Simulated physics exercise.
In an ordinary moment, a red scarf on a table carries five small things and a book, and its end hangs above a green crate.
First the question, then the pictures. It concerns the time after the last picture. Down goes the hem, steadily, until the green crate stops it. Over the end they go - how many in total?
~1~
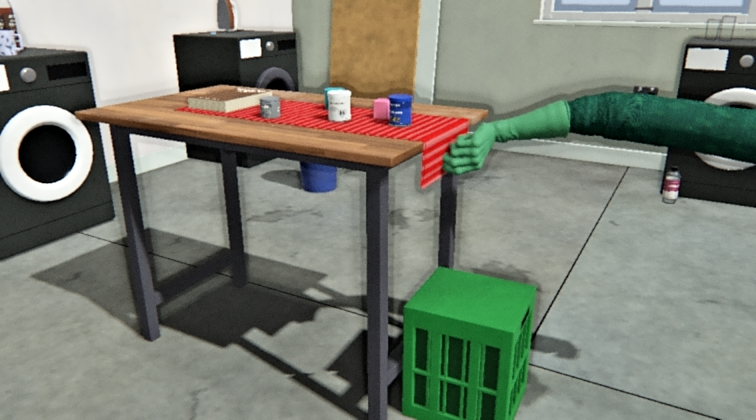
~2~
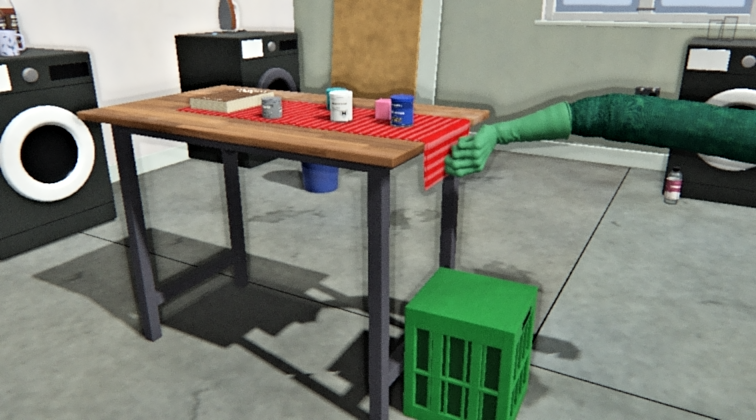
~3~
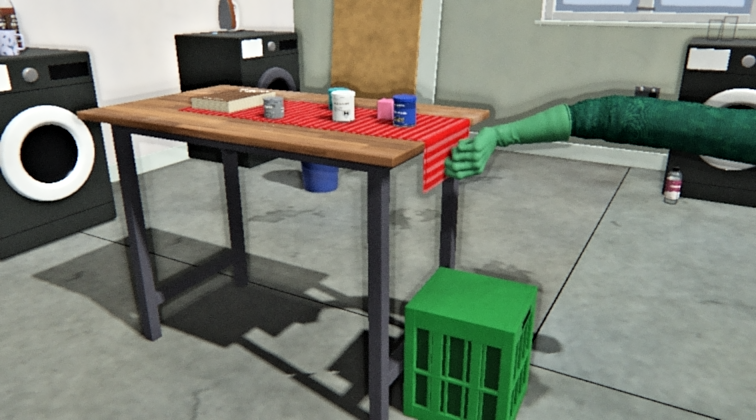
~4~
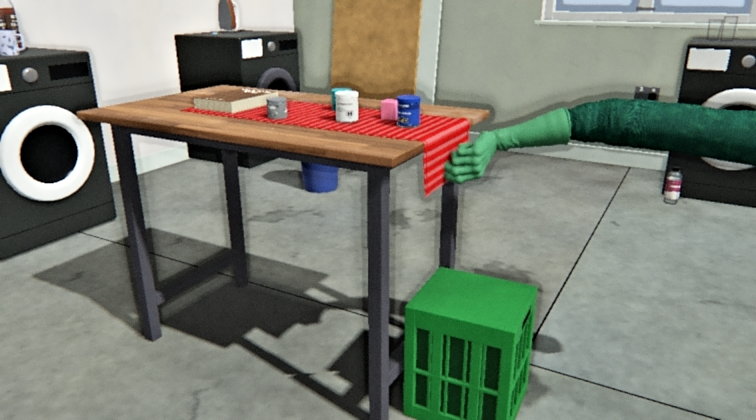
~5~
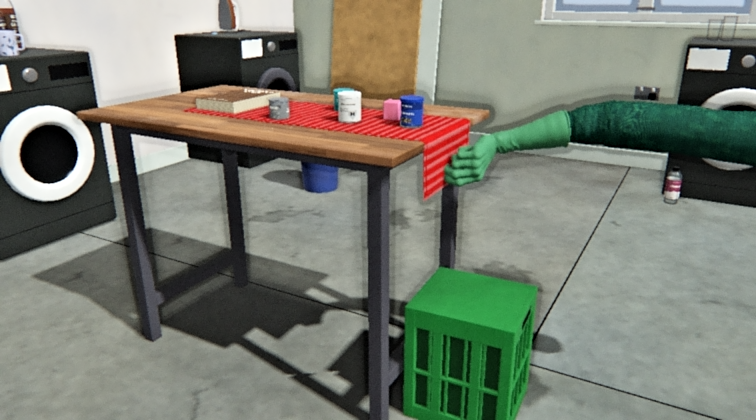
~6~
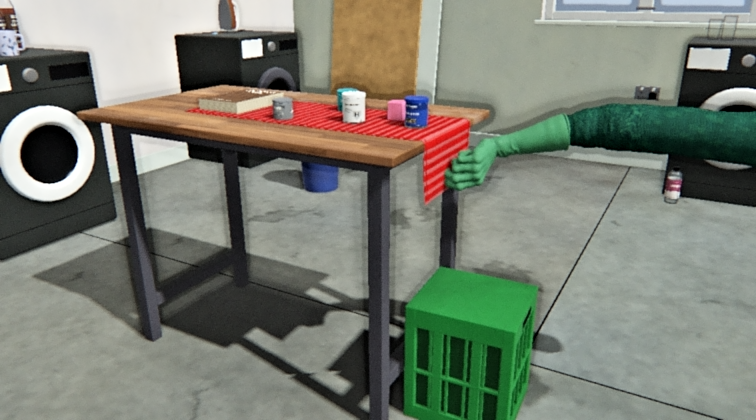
So in the end, the top is short three items, that's it.
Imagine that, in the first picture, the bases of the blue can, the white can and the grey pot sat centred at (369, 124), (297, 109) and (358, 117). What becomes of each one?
Start with the blue can, which is lost; next the white can, which is kept; last the grey pot, which is lost.
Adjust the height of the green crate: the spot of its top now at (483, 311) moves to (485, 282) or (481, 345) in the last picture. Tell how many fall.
The numbers are 2 and 4.
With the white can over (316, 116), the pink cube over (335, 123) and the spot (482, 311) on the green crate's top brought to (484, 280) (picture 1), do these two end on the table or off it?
Observed: White can remains seated; pink cube remains seated.
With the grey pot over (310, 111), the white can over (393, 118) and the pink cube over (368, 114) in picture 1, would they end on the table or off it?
The grey pot stays put; the white can ends up off; the pink cube ends up off.
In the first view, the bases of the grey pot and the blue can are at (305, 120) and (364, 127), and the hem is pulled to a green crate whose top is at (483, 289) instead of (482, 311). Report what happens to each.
The grey pot ends up still on top and the blue can ends up off the top.
A little later, hem near (447, 240); blue can gone.
Next, hem on the crate; blue can, pink cube and white can gone.
When it is over, hem on the crate; blue can, pink cube and white can gone. Over the edge go three.
